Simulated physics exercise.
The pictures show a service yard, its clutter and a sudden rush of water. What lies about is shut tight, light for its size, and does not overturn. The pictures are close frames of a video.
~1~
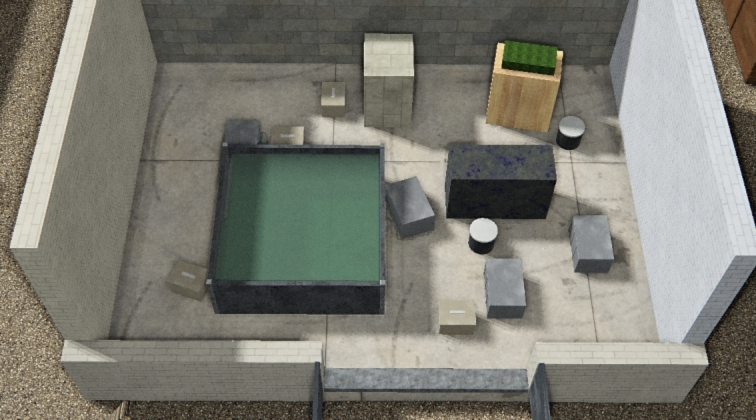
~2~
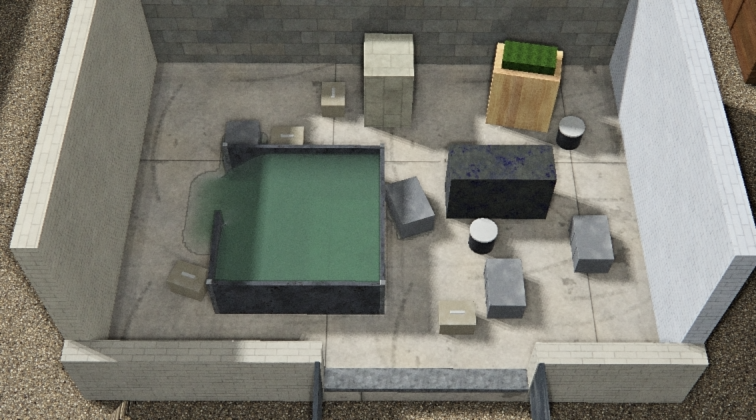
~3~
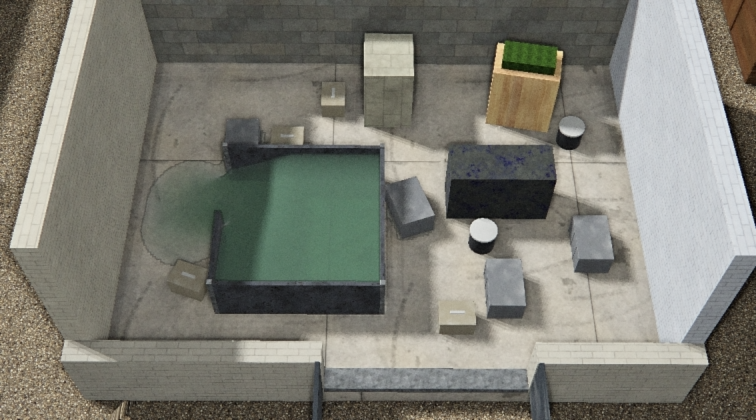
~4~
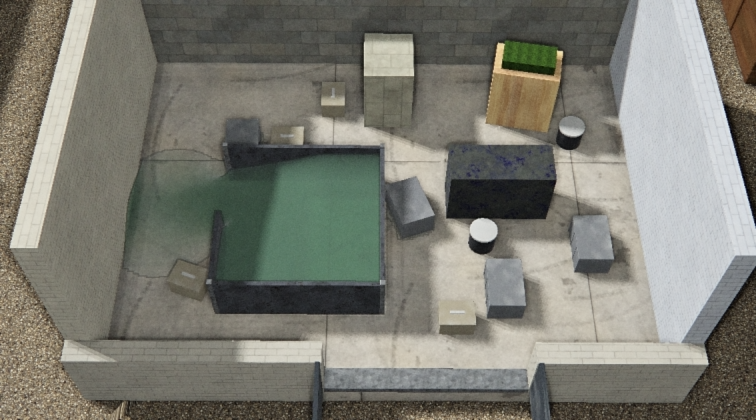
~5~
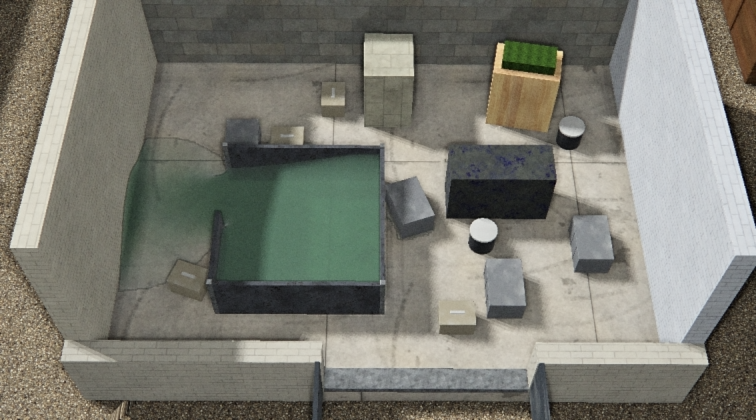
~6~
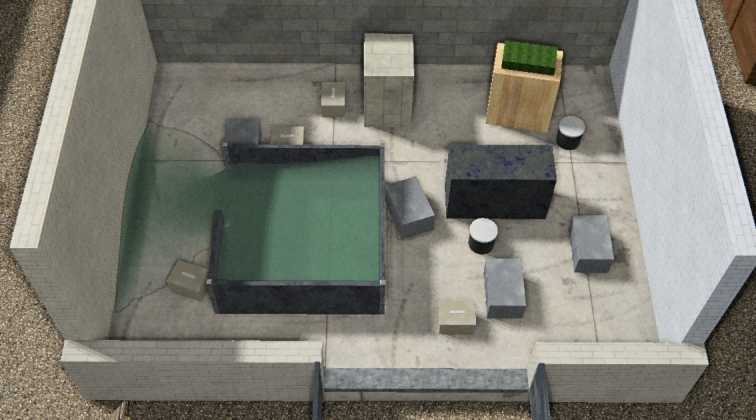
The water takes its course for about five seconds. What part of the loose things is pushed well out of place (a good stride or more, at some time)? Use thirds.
That comes to under a third.
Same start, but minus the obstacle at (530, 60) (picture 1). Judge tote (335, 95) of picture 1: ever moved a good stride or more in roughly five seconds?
My call: Pushed that far.
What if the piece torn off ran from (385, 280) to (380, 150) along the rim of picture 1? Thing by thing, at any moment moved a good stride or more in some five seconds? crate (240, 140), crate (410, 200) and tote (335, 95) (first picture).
In turn: Never so far, moved that far, short of that.
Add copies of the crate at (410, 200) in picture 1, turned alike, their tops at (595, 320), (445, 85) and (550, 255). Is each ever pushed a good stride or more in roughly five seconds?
In turn: Never so far, no, never so far.
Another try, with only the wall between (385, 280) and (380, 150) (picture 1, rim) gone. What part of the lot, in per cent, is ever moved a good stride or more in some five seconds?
Roughly 60 per cent.
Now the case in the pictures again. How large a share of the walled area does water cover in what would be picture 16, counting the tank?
I make it 35 per cent.
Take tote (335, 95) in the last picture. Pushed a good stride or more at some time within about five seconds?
For that one: Pushed that far.
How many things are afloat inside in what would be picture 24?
That makes 1.
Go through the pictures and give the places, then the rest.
In the first picture, a crate at (241, 140) rests on the ground; a crate at (506, 282), on the bottom; 0 of 10 have shifted.
In the second picture, a crate at (242, 140) rests on the ground; a crate at (506, 282), on the bottom; 0 of 10 have shifted.
In the third picture, a crate at (242, 138) rests on the ground, close to its start; a crate at (506, 282), on the bottom; 1 of 10 have shifted.
In the fourth picture, a crate at (242, 138) rests on the ground, close to its start; a crate at (506, 282) rests on the ground; 1 of 10 have shifted.
In the fifth picture, a crate at (242, 138), on the bottom, close to its start; a crate at (506, 282), on the bottom; 1 of 10 have shifted.
In the sixth picture, a crate at (242, 138), on the bottom, close to its start; a crate at (506, 282) rests on the ground; 1 of 10 have shifted.
A moment on, 0 of 10 are well off their spots; 0 afloat.
Next, 0 of 10 are well off their spots; 0 afloat.
Later, 1 of 10 are well off their spots; 1 afloat.
In the end, 1 of 10 are well off their spots, and 1 have been at some point; 2 afloat.
